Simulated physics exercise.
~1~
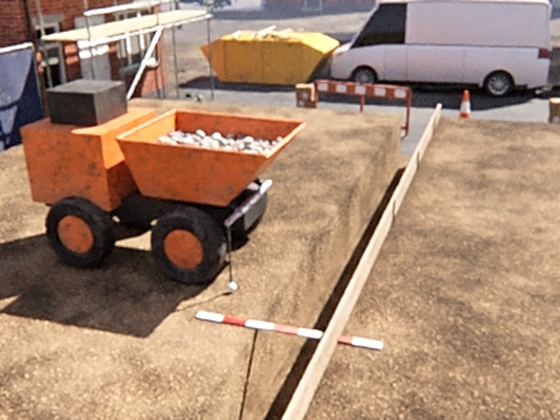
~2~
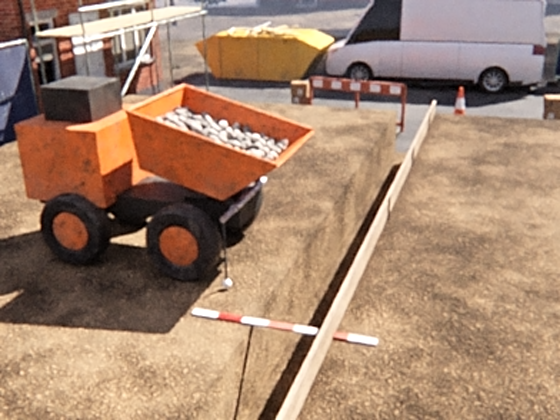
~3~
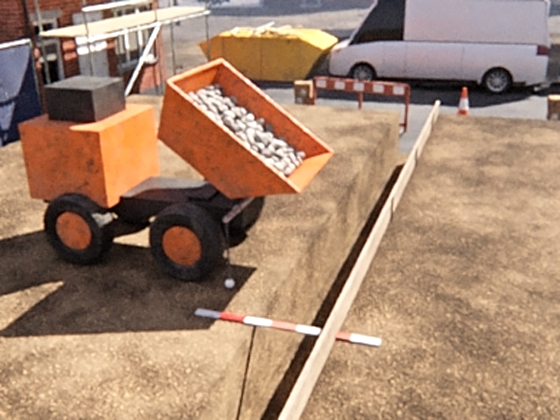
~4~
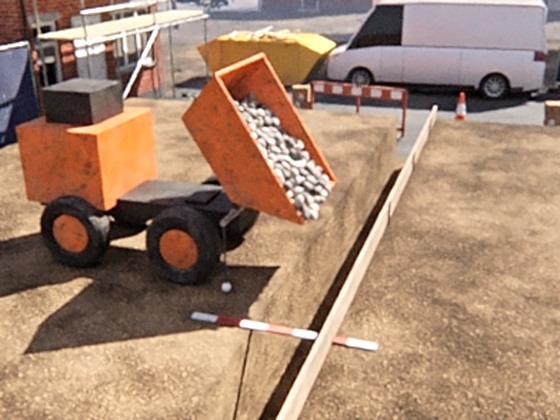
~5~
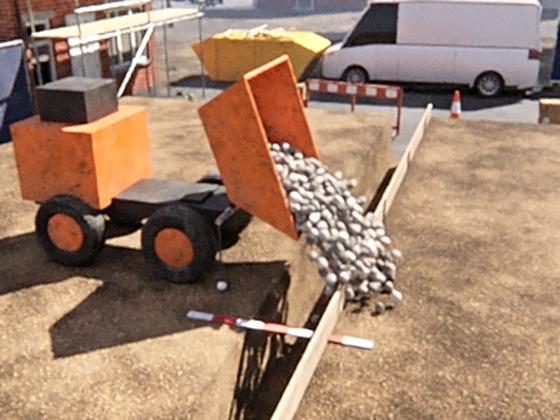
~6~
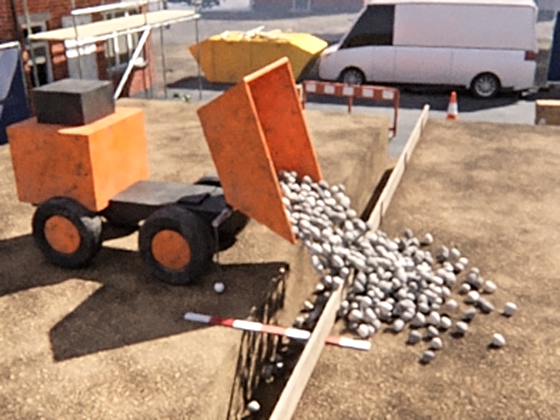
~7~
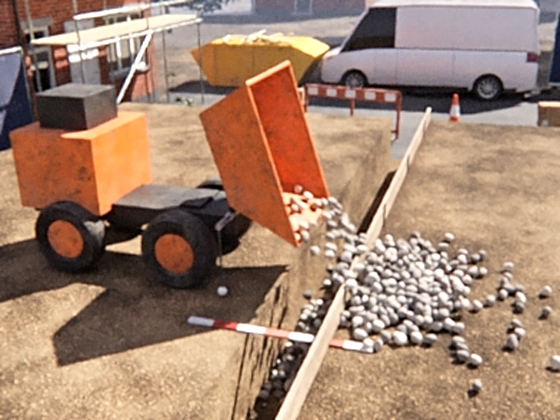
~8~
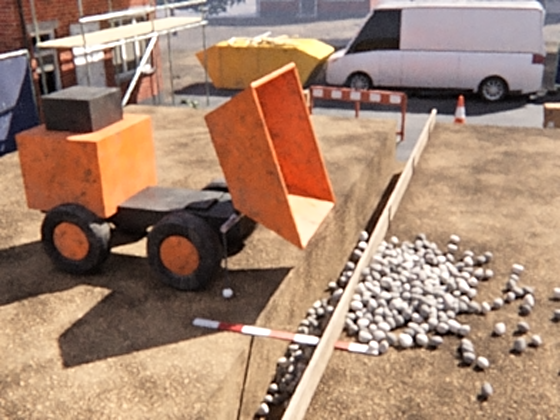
Orange dumper tipping its skip steeply, pouring grey stones into a trench and over a plank onto the ground beyond, ending empty.
